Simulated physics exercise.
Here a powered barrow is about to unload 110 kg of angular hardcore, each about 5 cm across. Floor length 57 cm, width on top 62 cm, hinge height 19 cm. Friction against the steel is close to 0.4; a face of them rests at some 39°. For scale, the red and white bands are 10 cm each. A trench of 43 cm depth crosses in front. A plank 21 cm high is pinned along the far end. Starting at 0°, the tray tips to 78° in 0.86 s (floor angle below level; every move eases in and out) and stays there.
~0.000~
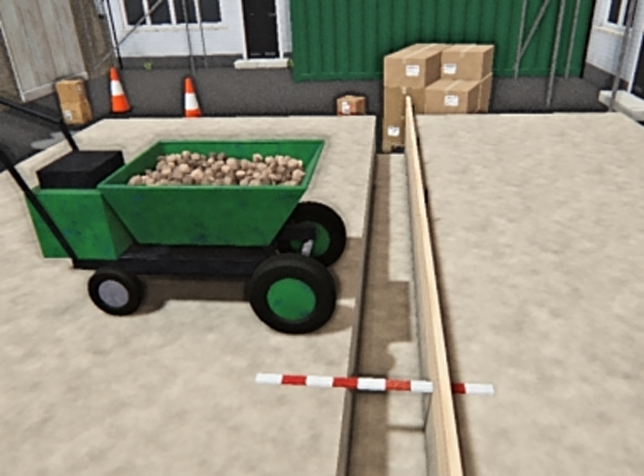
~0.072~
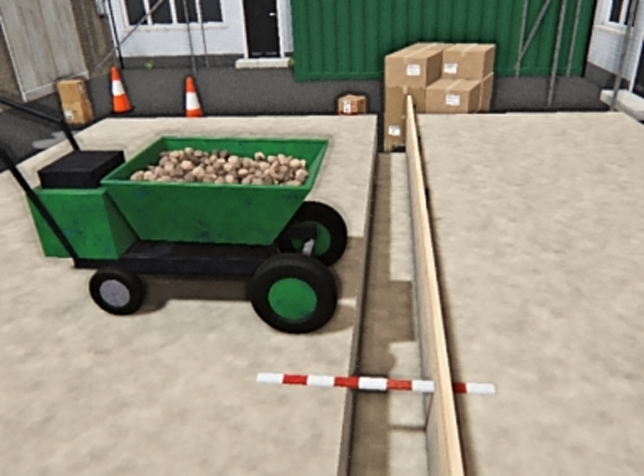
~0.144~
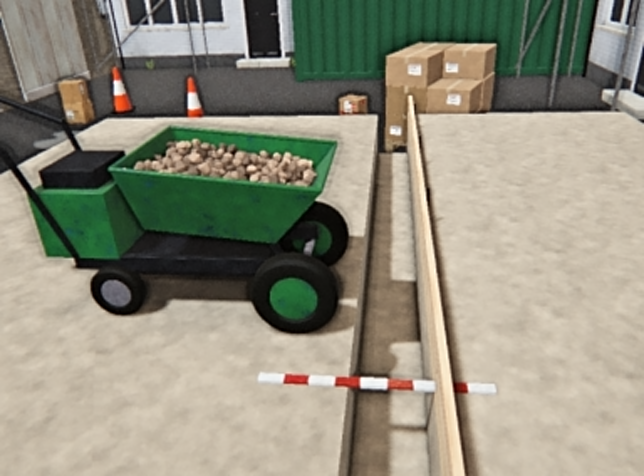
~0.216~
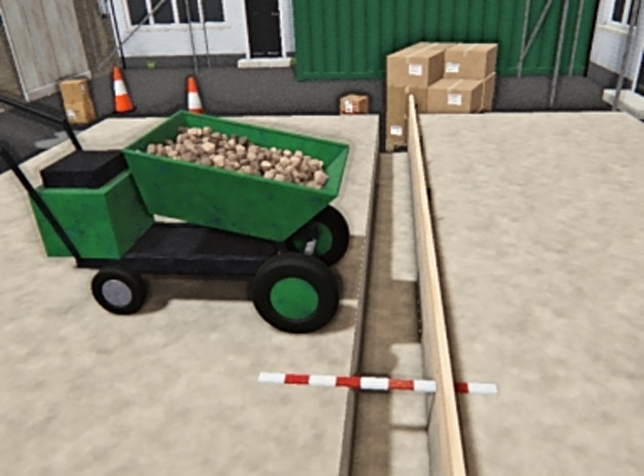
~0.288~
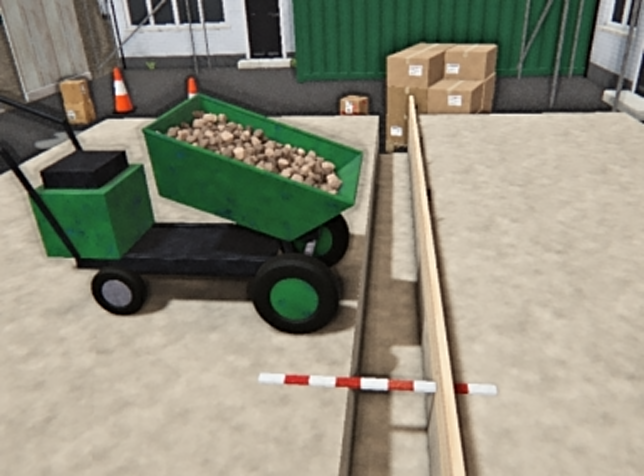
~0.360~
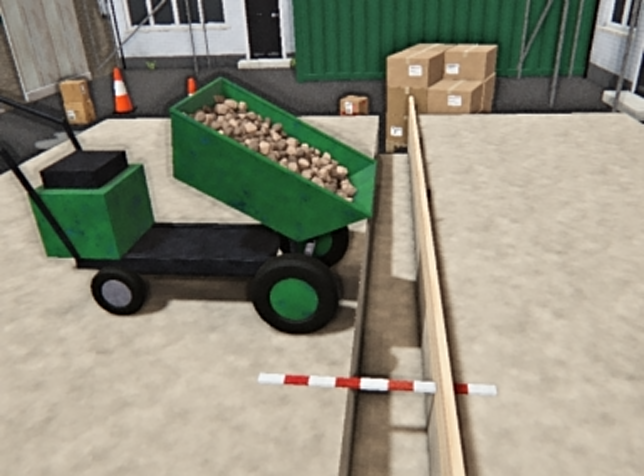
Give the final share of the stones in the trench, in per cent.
Close to 8 in a hundred.
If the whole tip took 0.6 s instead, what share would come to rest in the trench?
In that case some 5 per cent.
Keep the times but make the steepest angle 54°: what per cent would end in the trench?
Then about 10 per cent.
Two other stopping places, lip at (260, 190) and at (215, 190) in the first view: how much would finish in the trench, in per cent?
First some 90, then 100 per cent.
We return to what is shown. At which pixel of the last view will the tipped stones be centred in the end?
Their middle is at about (482, 302).
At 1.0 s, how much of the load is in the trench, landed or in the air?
Some 5 per cent.
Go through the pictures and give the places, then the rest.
In the first picture, lip at (306, 189), floor tilted 0°, highest stones at (210, 165).
In the second picture, lip at (311, 189), floor tilted 2°, highest stones at (198, 161); the stones move at 0.3 m/s on average.
In the third picture, lip at (322, 191), floor tilted 6°, highest stones at (191, 151); the stones move at 0.7 m/s on average.
In the fourth picture, lip at (337, 196), floor tilted 12°, highest stones at (187, 139); the stones move at 1.0 m/s on average.
In the fifth picture, lip at (354, 204), floor tilted 20°, highest stones at (200, 122); the stones move at 1.1 m/s on average.
In the sixth picture, lip at (371, 216), floor tilted 30°, highest stones at (219, 108); the stones move at 1.3 m/s on average.
After 0.6 s the floor is at 65°; 100 % in the tray; the foremost stones are at (406, 245).
After 1.0 s the floor is at 78°; 73 % in the tray, 3 % in the trench, 24 % past the trench; the foremost stones are at (525, 318).
After 1.3 s the floor is at 78°; 42 % in the tray, 5 % in the trench, 52 % past the trench; the foremost stones are past the picture's edge.
After 3.3 s the floor is at 78°; 32 % in the tray, 8 % in the trench, 60 % past the trench; the foremost stones are past the picture's edge.
